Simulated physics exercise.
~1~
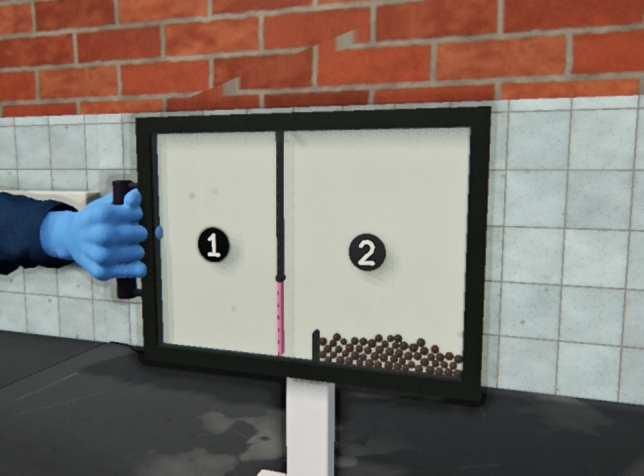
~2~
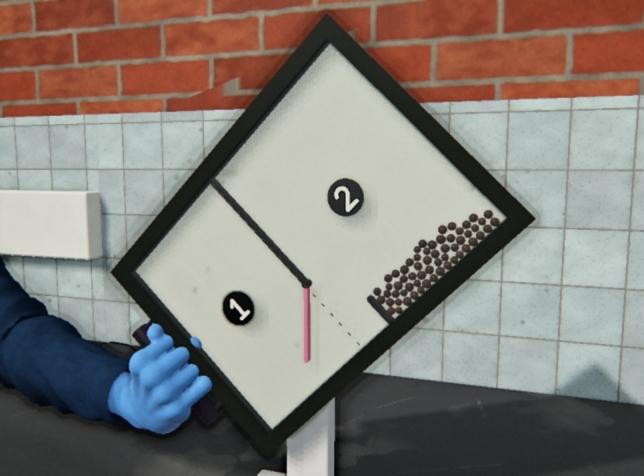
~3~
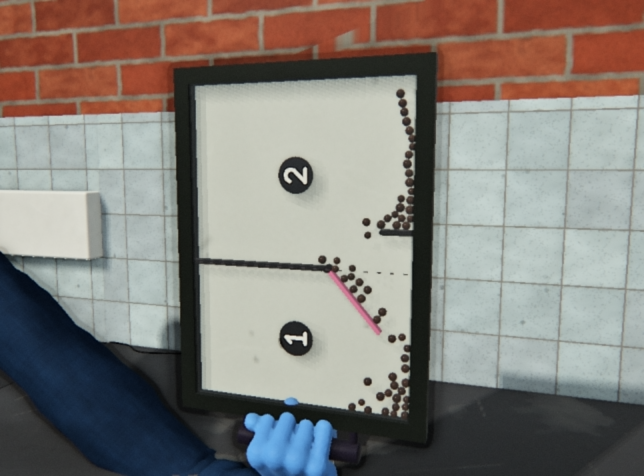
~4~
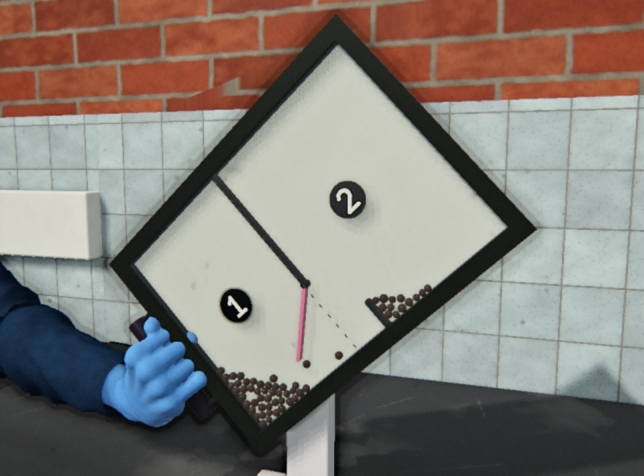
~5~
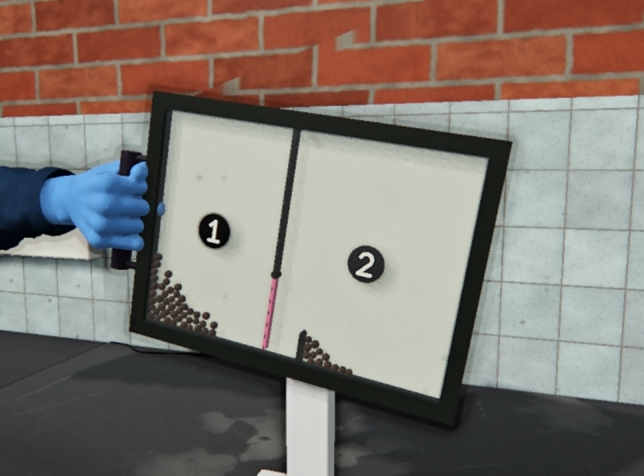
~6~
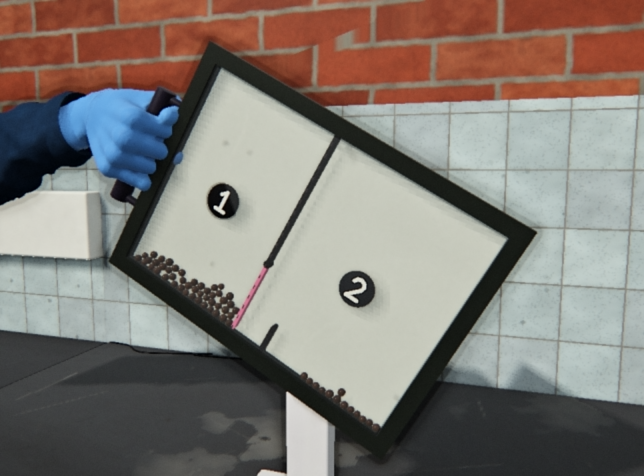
Gloved hand turning a framed window anticlockwise, then back clockwise past level, dark pellets spilling past a pink flap and mostly settling left.
